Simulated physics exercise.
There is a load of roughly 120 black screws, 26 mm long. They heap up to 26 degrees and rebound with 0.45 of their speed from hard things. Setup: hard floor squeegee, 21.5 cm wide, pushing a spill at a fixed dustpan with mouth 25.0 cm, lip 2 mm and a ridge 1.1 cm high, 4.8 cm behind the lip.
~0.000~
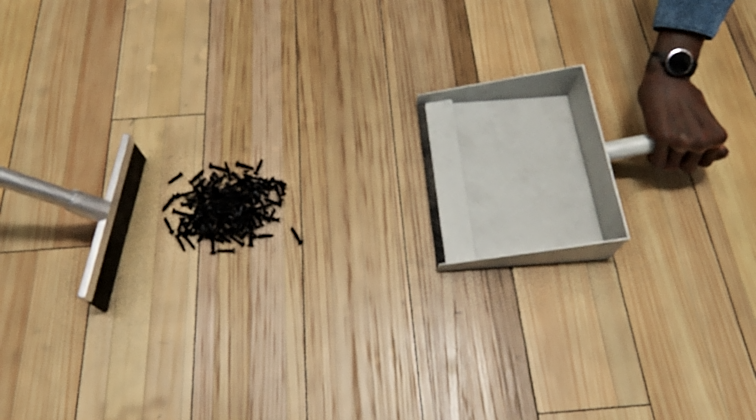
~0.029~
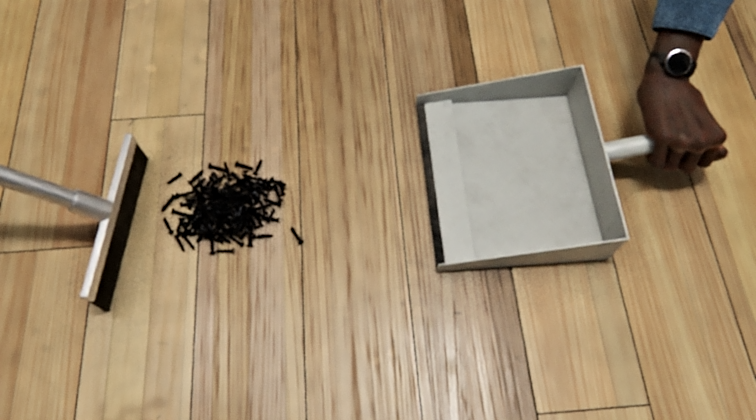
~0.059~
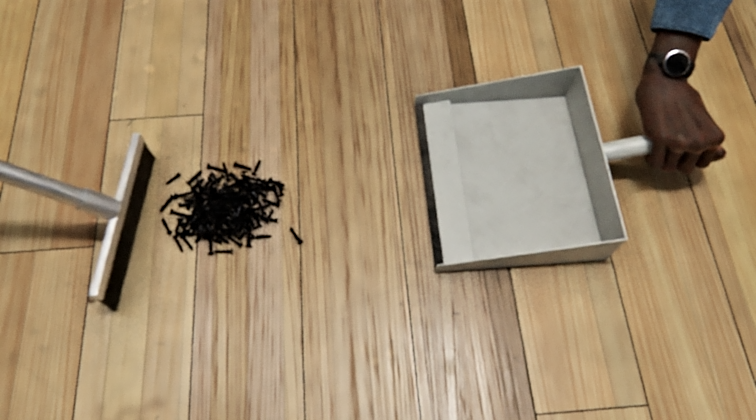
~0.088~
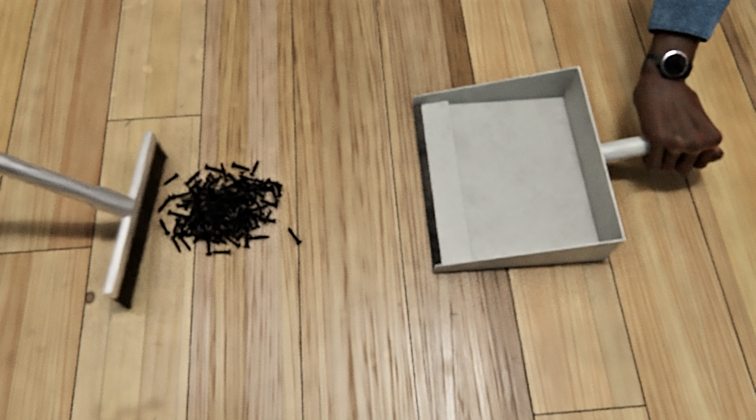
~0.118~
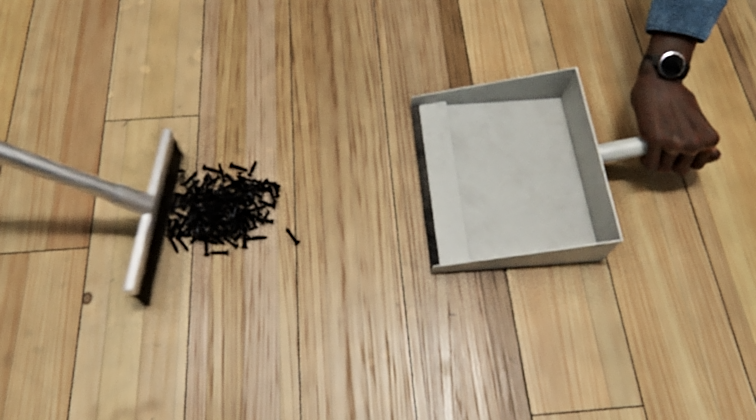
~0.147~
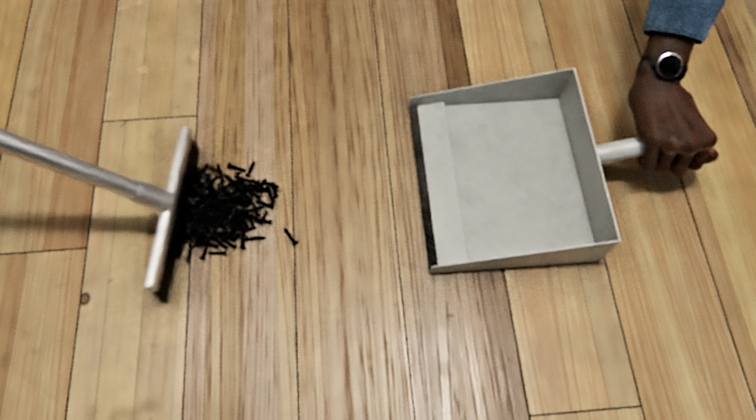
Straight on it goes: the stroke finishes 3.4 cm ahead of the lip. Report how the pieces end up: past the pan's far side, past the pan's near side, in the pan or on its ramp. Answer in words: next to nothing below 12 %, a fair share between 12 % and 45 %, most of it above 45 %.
Past the pan's far side - next to nothing; past the pan's near side - next to nothing; in the pan or on its ramp - a fair share.
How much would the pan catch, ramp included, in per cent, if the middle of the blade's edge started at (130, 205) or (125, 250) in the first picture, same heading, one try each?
About 35 and 35 per cent.
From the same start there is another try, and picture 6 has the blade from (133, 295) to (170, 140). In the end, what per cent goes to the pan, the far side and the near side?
Split: Pan = 20, far = 0, near = 5.
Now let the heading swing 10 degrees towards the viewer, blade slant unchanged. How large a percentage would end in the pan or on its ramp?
It would be near 35 per cent.
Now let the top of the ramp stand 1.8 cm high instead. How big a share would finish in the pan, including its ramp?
Close to 30 per cent then.
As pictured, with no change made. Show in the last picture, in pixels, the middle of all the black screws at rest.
My guess is close to (415, 189).
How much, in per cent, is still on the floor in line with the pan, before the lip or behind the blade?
Roughly 65 per cent.
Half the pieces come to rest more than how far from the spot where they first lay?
It works out to some 26 cm.
Then, at 0.30 s, middle of the blade 18 cm from the lip; 0 % over the lip, far side 0 %, near side 0 %.
After 0.41 s, middle of the blade 8 cm from the lip; 0 % over the lip, far side 0 %, near side 0 %.
After 0.65 s, middle of the blade 5 cm from the lip; 35 % over the lip, far side 0 %, near side 0 %.
In the end, at 1.7 s, far side 0 %, near side 5 %, pan 30 %, in front of the lip or behind the blade 65 %.
